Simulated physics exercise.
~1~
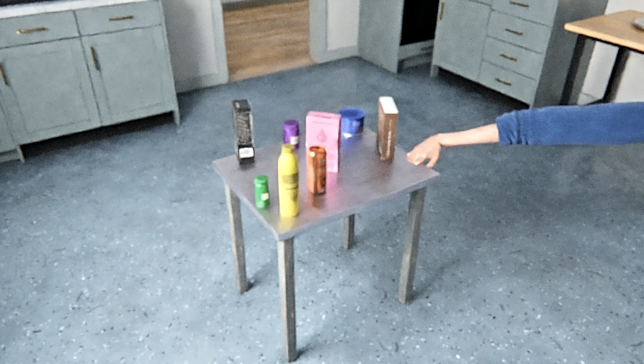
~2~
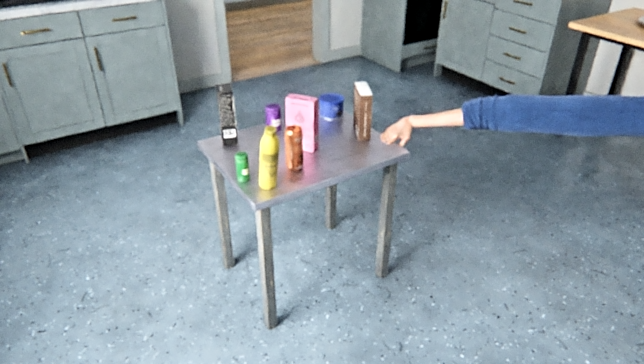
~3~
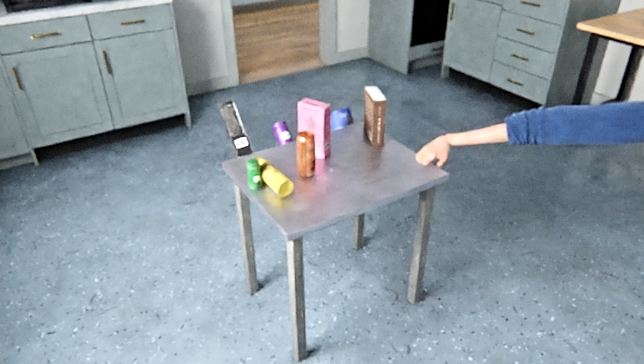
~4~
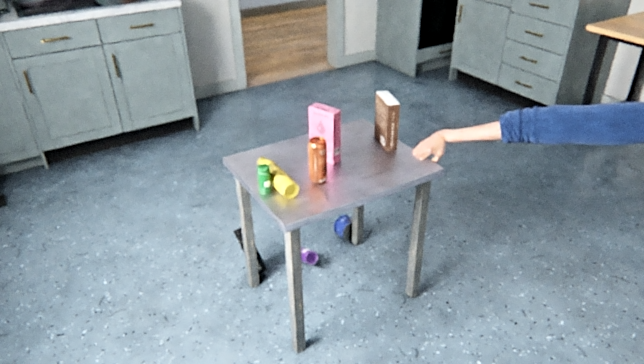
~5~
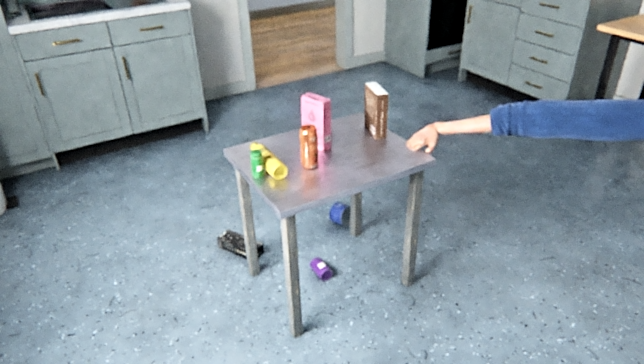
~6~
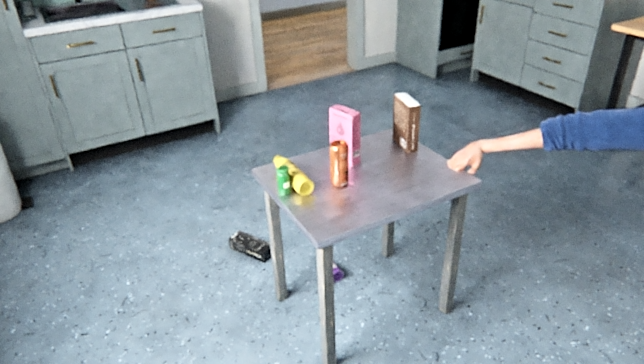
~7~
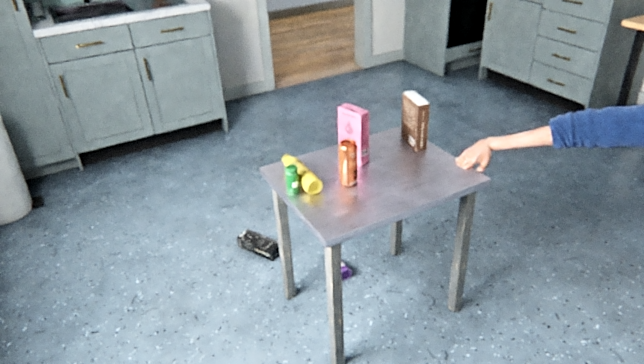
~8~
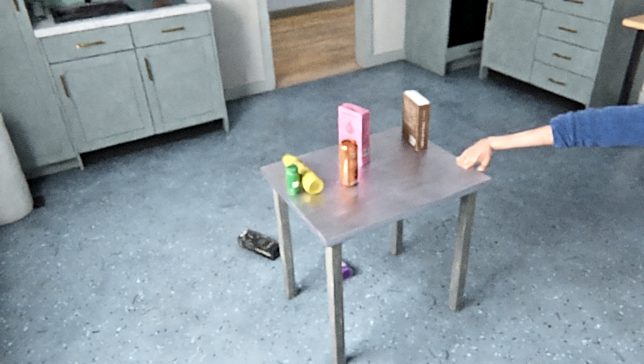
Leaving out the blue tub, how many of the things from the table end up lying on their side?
Three of them end up on their side. The yellow bottle lies on the table, while the black carton and the purple jar lie on the floor.
